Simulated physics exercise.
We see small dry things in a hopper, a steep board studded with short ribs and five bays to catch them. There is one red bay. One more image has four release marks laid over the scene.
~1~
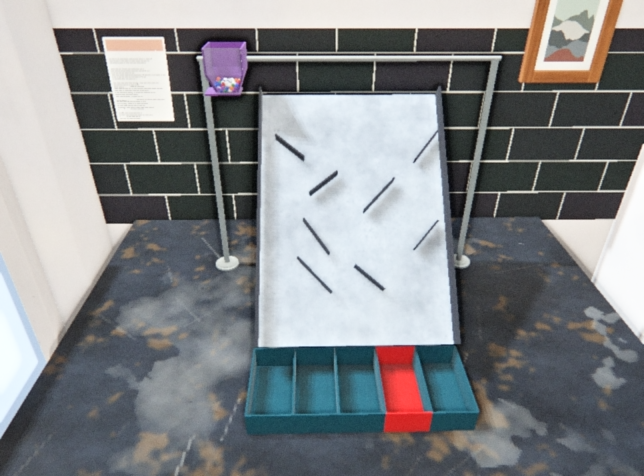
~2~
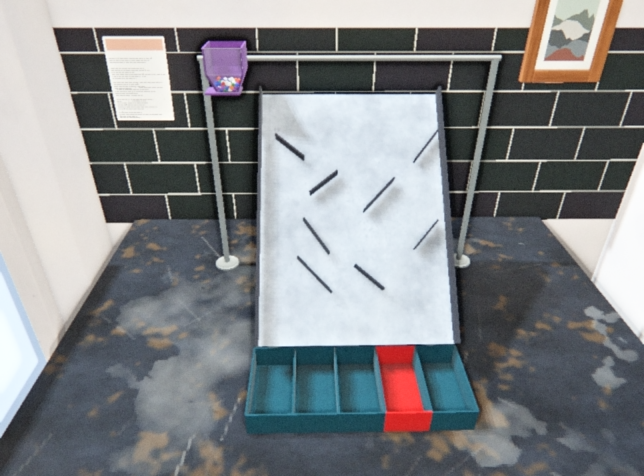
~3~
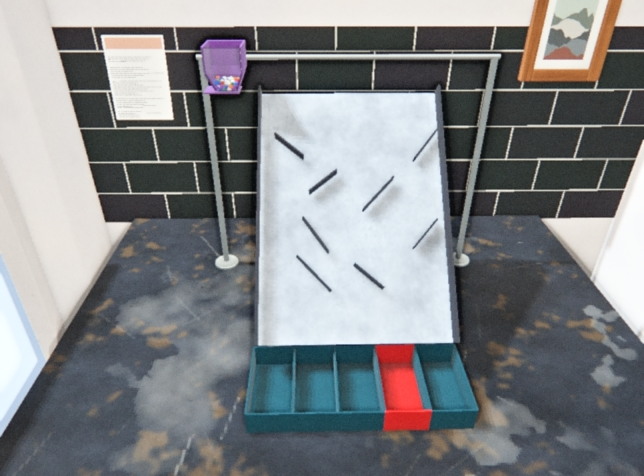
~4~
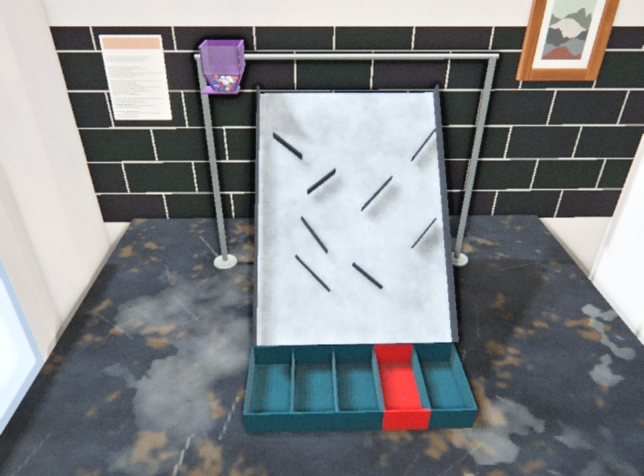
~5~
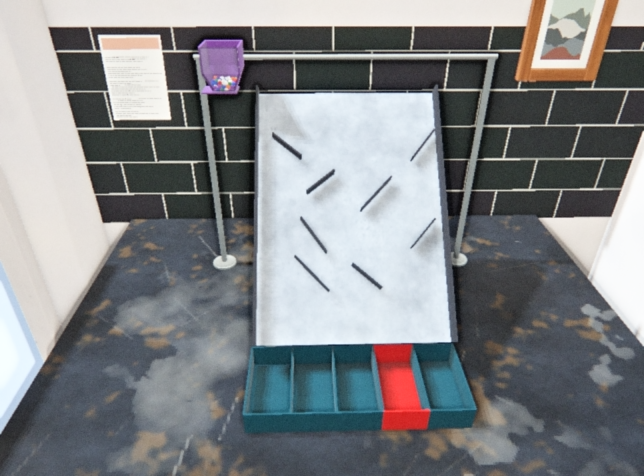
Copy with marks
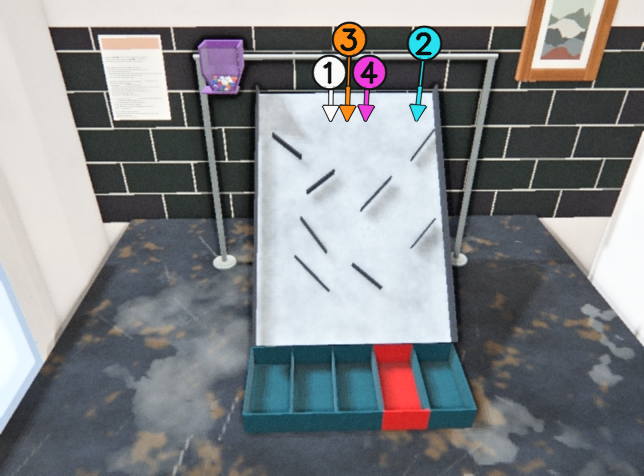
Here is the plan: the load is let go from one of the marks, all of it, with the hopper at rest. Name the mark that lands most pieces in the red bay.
Go for 2.
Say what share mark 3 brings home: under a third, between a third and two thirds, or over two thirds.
It is under a third.
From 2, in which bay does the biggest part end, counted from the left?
It is the fourth one.
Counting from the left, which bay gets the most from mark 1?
The first from the left.
On the marked copy, mark 1 meets the board at (330, 115); mark 2 meets the board at (417, 114); mark 3 meets the board at (347, 115); mark 4 meets the board at (365, 115).
If 1 is chosen, a small share in the red bay, the bulk in other bays, a small share outside the box.
If 2 is chosen, close to half in the red bay, close to a third in other bays, a small share outside the box.
If 3 is chosen, a small share in the red bay, the bulk in other bays, a small share outside the box.
If 4 is chosen, a small share in the red bay, the bulk in other bays, a small share outside the box.
